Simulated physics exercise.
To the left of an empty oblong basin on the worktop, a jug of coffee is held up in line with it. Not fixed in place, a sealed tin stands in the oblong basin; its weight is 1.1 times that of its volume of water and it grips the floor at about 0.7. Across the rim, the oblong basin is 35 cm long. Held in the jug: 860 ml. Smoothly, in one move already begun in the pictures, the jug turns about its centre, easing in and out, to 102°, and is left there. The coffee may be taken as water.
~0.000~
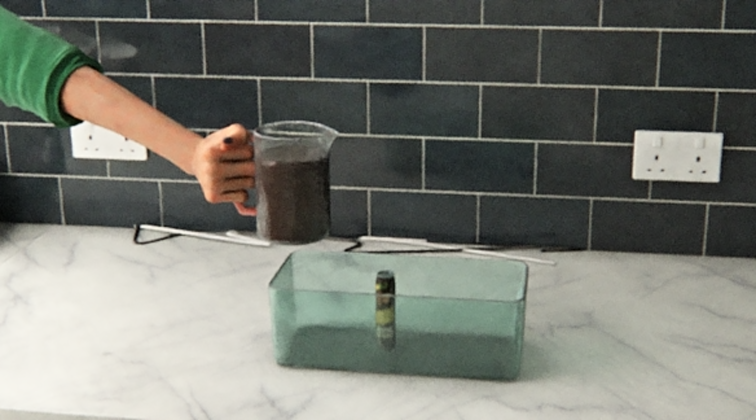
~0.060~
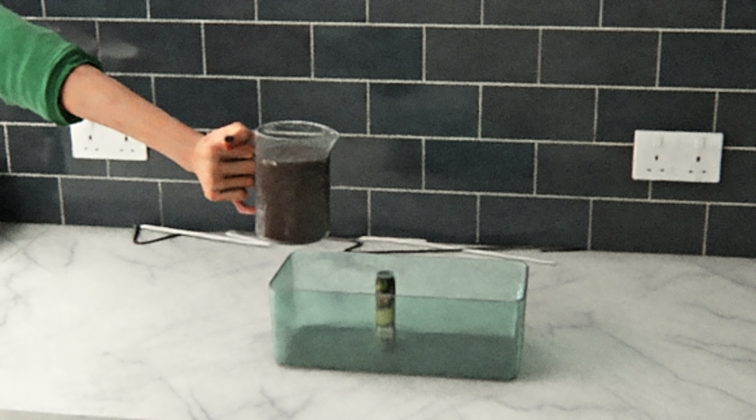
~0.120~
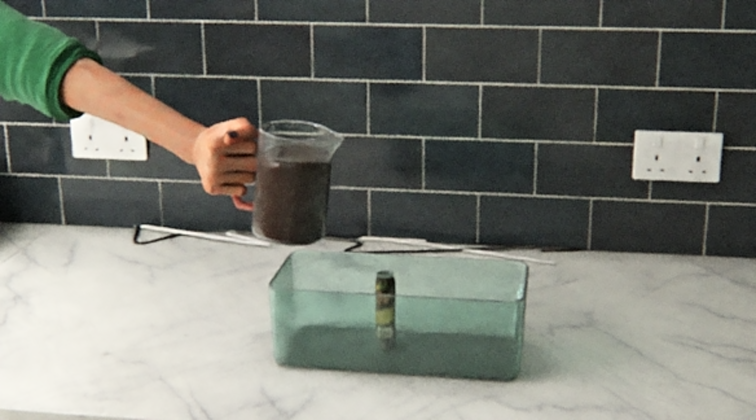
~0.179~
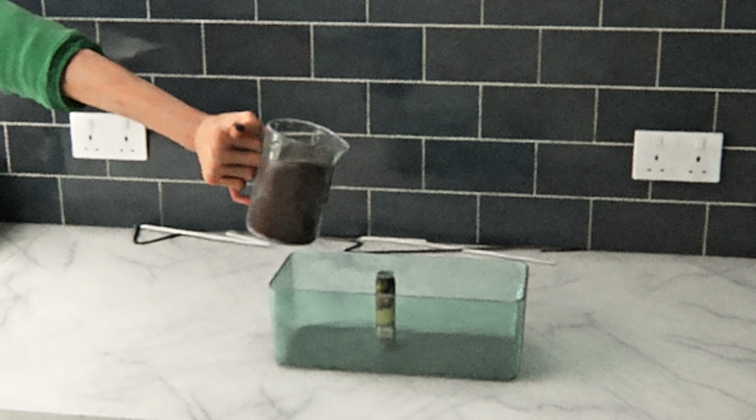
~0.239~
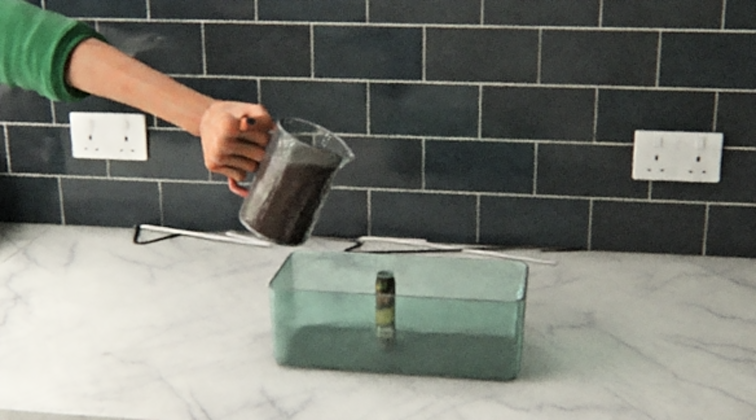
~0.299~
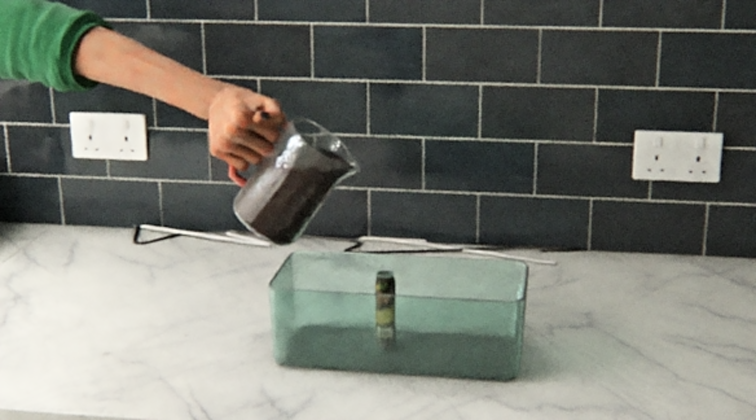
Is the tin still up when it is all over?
No, the tin goes over.
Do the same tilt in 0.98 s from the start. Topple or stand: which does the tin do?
Well, the tin simply tips.
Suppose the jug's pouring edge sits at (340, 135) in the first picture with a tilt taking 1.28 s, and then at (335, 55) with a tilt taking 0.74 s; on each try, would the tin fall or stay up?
First it tips over; then it stays on its base.
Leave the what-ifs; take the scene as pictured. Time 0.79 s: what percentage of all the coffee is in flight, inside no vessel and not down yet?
18 in a hundred, give or take.
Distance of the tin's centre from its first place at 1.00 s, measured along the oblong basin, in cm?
Its middle sits about 0 cm from the start.
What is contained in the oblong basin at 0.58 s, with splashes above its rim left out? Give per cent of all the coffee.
Fraction in basin: Approx. 9%.
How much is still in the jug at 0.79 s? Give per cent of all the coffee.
30 per cent or thereabouts.
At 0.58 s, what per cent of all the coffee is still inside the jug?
Around 74 percent.
Then, 0.58 s in, the tilt is 91° and 74 per cent is still to pour; the tin stands where it began.
Then, 0.79 s in, the tilt is 102° and 31 per cent is still to pour; the tin stands where it began.
Then, 1.00 s in, the tilt is 102° and 9 per cent is still to pour; the tin stands where it began.
Then, 1.24 s in, the tilt is 102° and 2 per cent is still to pour; the tin lies on its side.
Finally, the tin lies on its side.
